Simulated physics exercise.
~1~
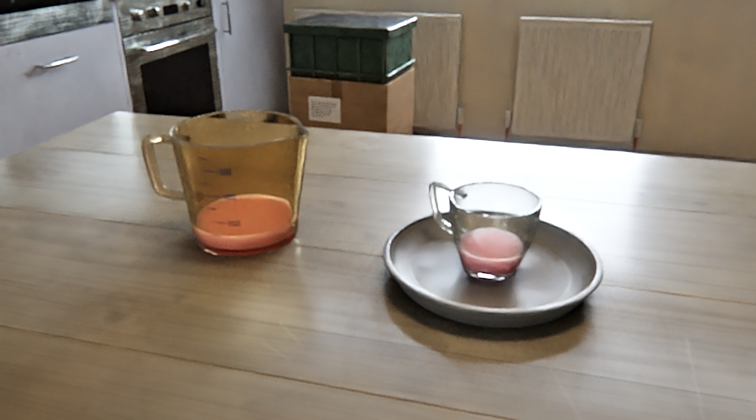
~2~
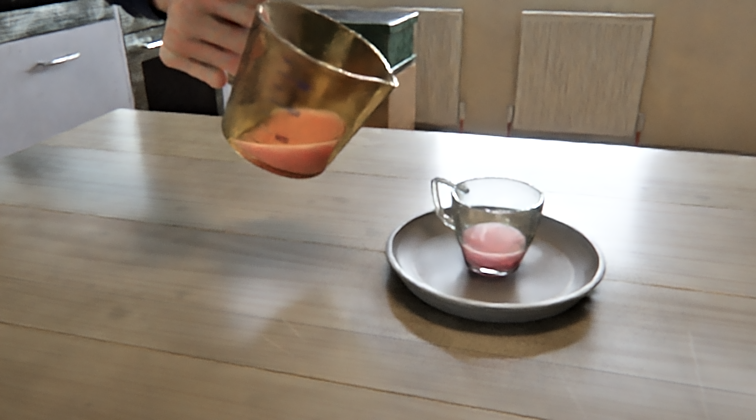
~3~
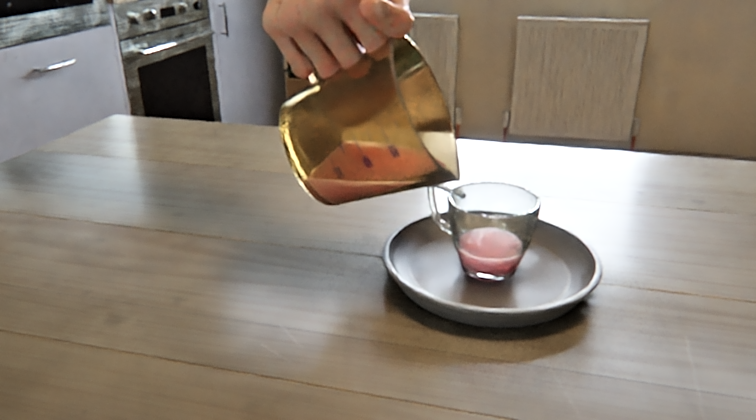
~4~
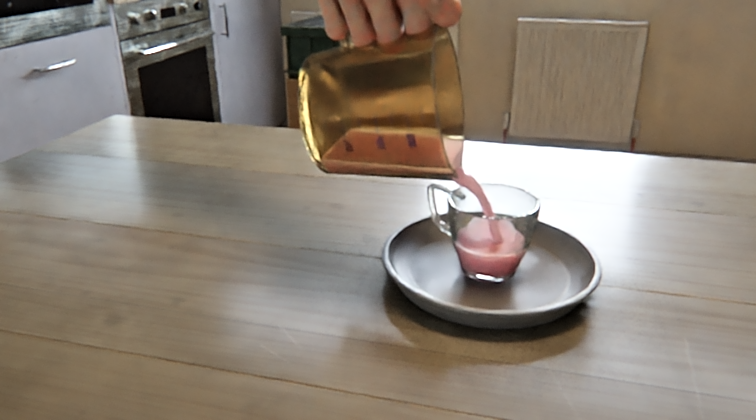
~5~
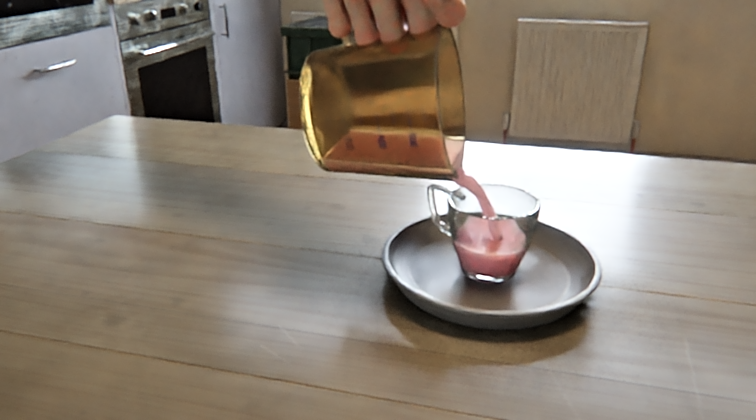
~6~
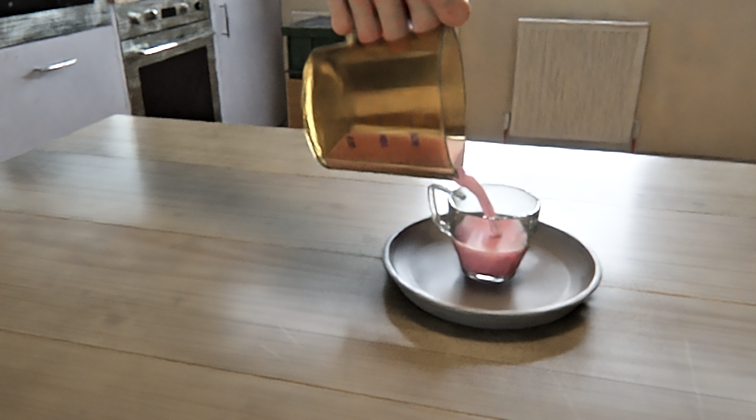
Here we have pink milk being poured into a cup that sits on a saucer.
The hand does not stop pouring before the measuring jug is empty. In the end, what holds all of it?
I think the cup is going to be big enough on its own.
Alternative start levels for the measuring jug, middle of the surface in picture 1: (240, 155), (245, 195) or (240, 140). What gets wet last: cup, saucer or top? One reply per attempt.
In turn: Floods the top, saucer too, floods the top.
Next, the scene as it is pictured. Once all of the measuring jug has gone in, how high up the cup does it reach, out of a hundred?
Somewhere around 75 in a hundred, I'd say.
Next, the cup is about two thirds full; the saucer is dry.
After that, the cup is about three quarters full; the saucer is dry.
Finally, the cup is about three quarters full; the saucer is dry.
